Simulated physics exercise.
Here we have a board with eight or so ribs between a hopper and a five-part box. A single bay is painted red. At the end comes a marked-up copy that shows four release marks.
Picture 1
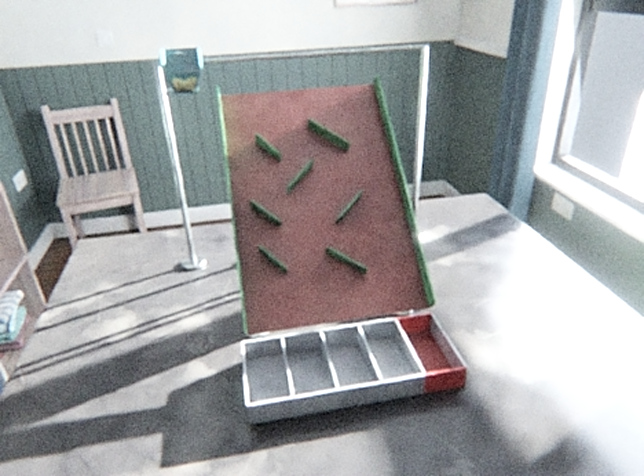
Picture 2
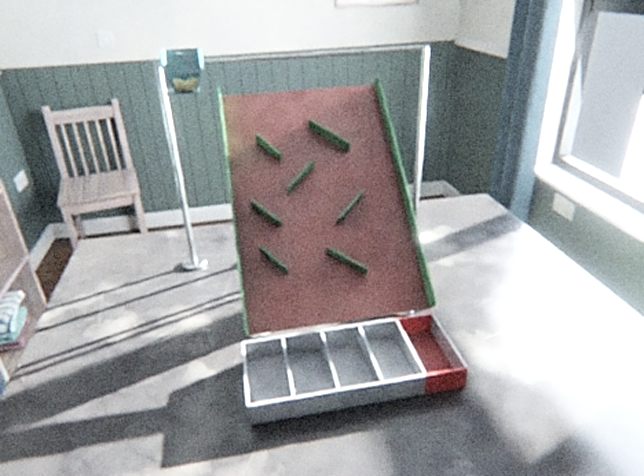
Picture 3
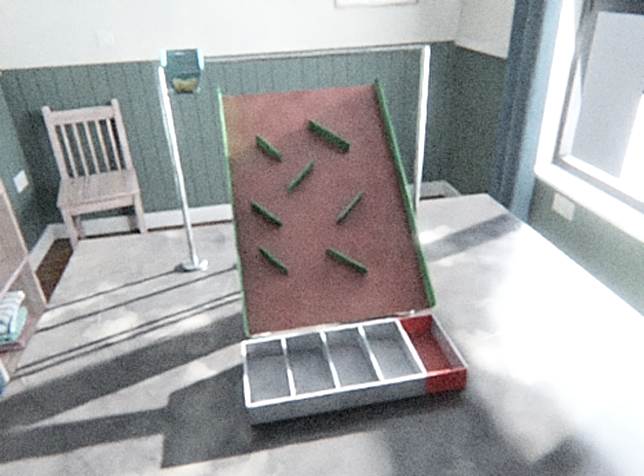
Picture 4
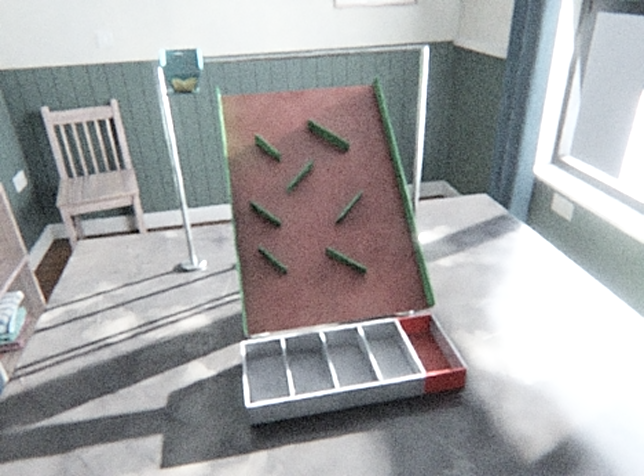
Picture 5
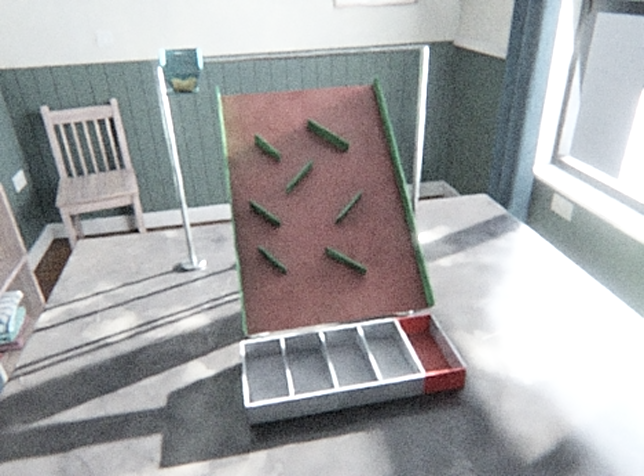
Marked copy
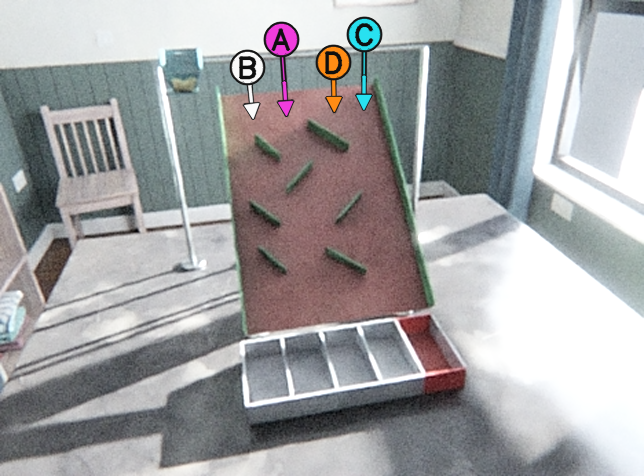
In this clip, a tilted reddish board with several short green ribs stands on a table between a small hopper on a frame and a five-part box whose rightmost bay is red; nothing visibly moves throughout.
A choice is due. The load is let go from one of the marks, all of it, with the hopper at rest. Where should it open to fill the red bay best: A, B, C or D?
Choose D.
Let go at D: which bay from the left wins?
The fifth.
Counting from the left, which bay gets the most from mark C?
It is the fifth one.
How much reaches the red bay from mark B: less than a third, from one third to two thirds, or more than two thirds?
It is less than a third.
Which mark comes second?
Here it is mark C.
On the marked copy, mark A meets the board at (286, 110); mark B meets the board at (252, 113); mark C meets the board at (363, 104); mark D meets the board at (334, 106).
Choosing A, a small part in the red bay, nearly all in other bays.
Choosing B, a stray few in the red bay, nearly all in other bays.
Choosing C, about two thirds in the red bay, about a quarter in other bays, a small part outside the box.
Choosing D, nearly all in the red bay, a small part outside the box.
